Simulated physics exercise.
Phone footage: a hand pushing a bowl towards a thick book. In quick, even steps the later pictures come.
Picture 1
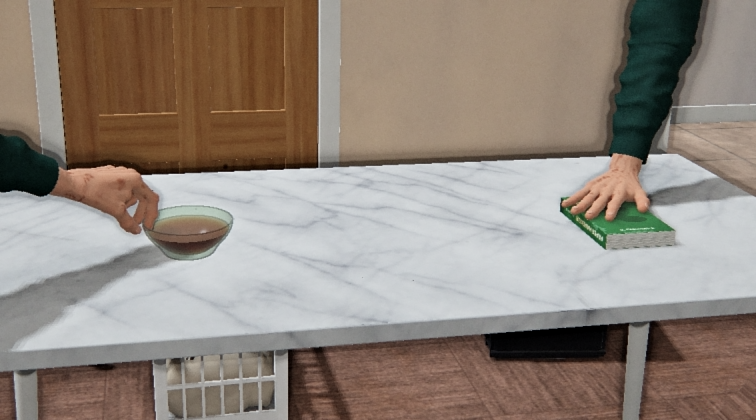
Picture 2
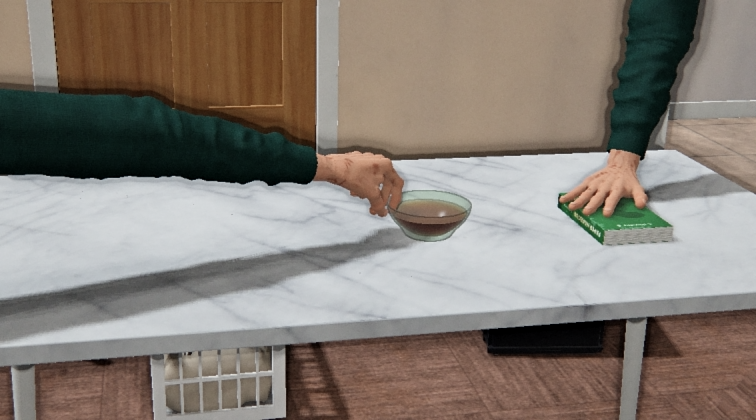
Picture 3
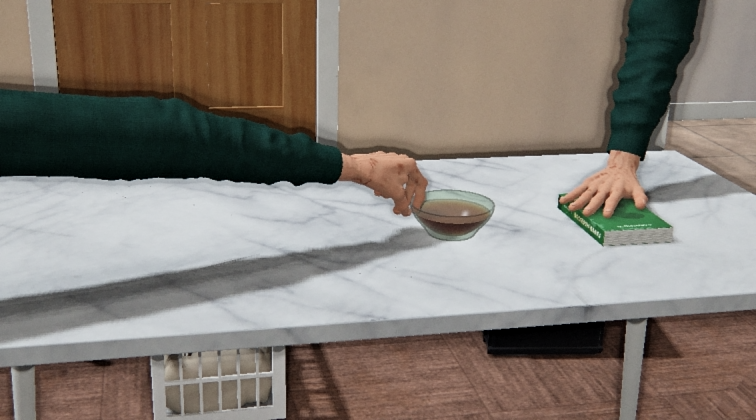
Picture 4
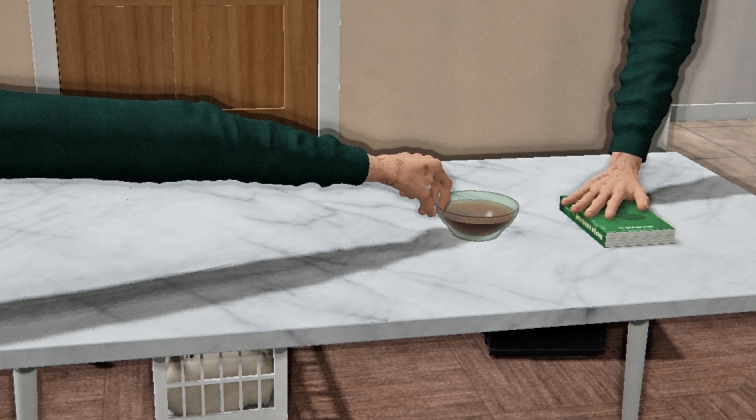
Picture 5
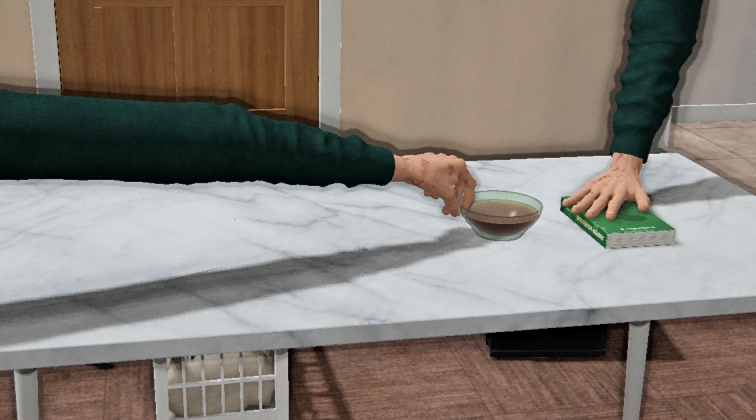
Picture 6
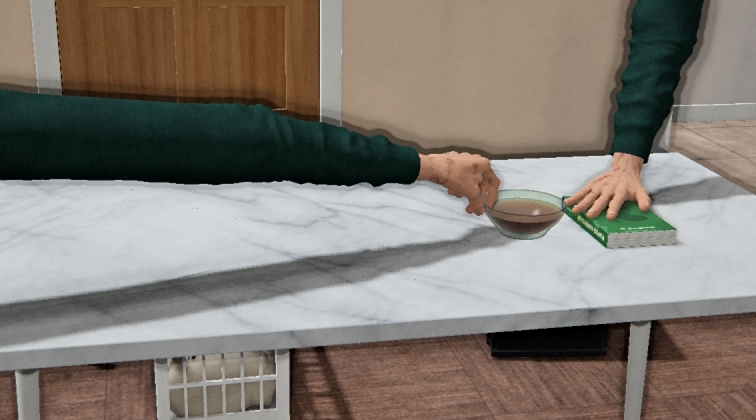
Glass bowl of brown liquid being pushed rightward across a marble table by one hand, another hand resting on a green book.
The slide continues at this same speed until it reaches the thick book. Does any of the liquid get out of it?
Yes - the liquid sloshes out.
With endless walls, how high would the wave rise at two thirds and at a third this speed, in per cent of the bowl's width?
15 %, then 10 %.
Next, the bowl meets the thick book.
After that, the tea surges up the wall; it has slopped over.
Finally, the bowl stands at the thick book; it has slopped over.
